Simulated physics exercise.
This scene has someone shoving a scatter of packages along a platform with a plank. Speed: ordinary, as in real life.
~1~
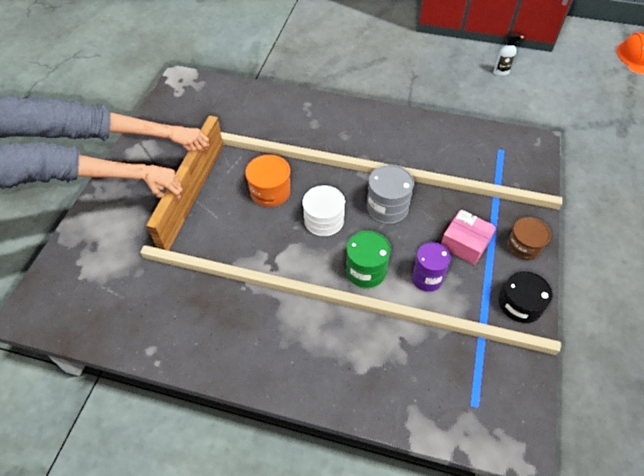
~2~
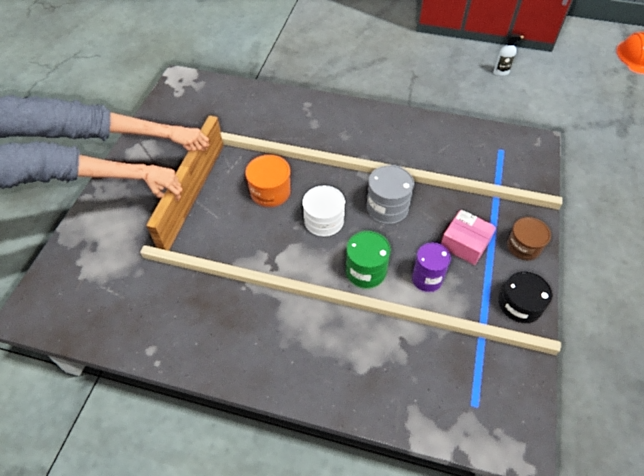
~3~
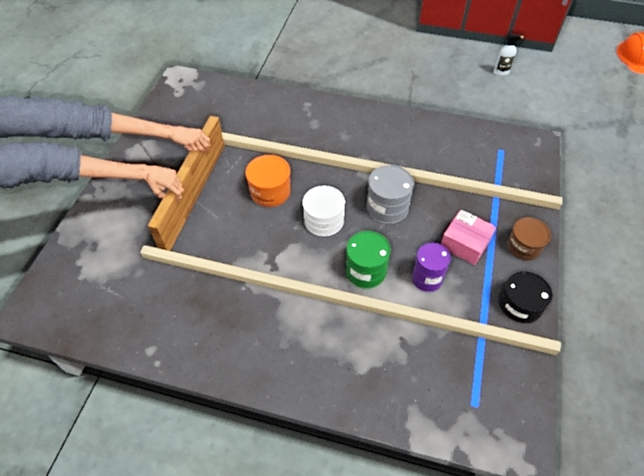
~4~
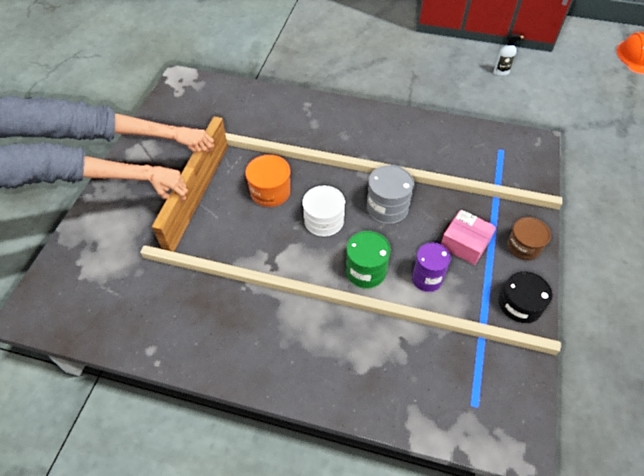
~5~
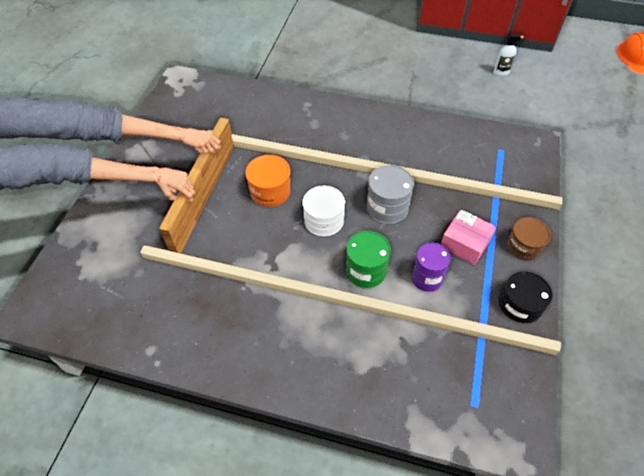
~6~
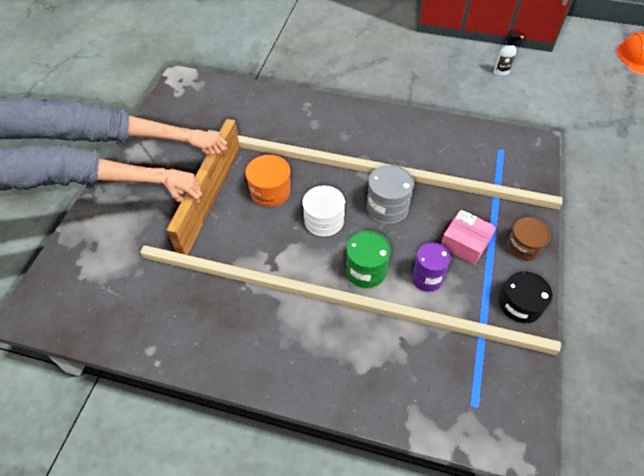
Two grey-sleeved arms reach in from the left, hands gripping a wooden plank on a dark, stained platform above a concrete floor, seen from a high angle. Between two pale rails sit orange, white, grey, green and purple canisters and a pink box, with brown and black ones beyond a blue tape line. The hands, at first still, slide the plank slightly rightward toward the orange one, while the containers and camera stay still.
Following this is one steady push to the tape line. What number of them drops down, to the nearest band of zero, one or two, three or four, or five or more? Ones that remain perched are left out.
The ones that plunge will number one or two.
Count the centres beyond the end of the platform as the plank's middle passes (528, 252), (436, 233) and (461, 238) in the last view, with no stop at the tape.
In order of the places given, that's 5, 0 and 0.
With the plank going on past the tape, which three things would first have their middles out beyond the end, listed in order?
Earliest first, the order is the brown pail, the black canister, the grey canister.
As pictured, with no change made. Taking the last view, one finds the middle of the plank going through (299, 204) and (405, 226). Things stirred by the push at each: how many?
That makes 2 at the first spot and 6 at the second.
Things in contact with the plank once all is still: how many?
It's 3.
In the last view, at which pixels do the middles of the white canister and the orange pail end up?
You'll find the white canister at roughly (516, 262) and the orange pail at roughly (520, 225).
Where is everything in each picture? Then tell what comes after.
The first picture shows black canister (525, 297); brown pail (528, 239); pink box (468, 237); plank (189, 181); tape (490, 258).
The second picture shows brown pail (528, 239); purple canister (430, 268).
The third picture shows pink box (468, 237); orange pail (269, 181).
The fourth picture shows black canister (525, 297); grey canister (389, 194).
The fifth picture shows brown pail (528, 239); green canister (367, 260).
The sixth picture shows black canister (525, 297); brown pail (528, 239); pink box (468, 237); plank (208, 185); tape (490, 258).
A little later, none off yet; black canister at rest near (525, 297); brown pail at rest near (528, 239); pink box at rest near (468, 237).
When it is over, the number that fall off is one or two; down, brown pail and black canister.
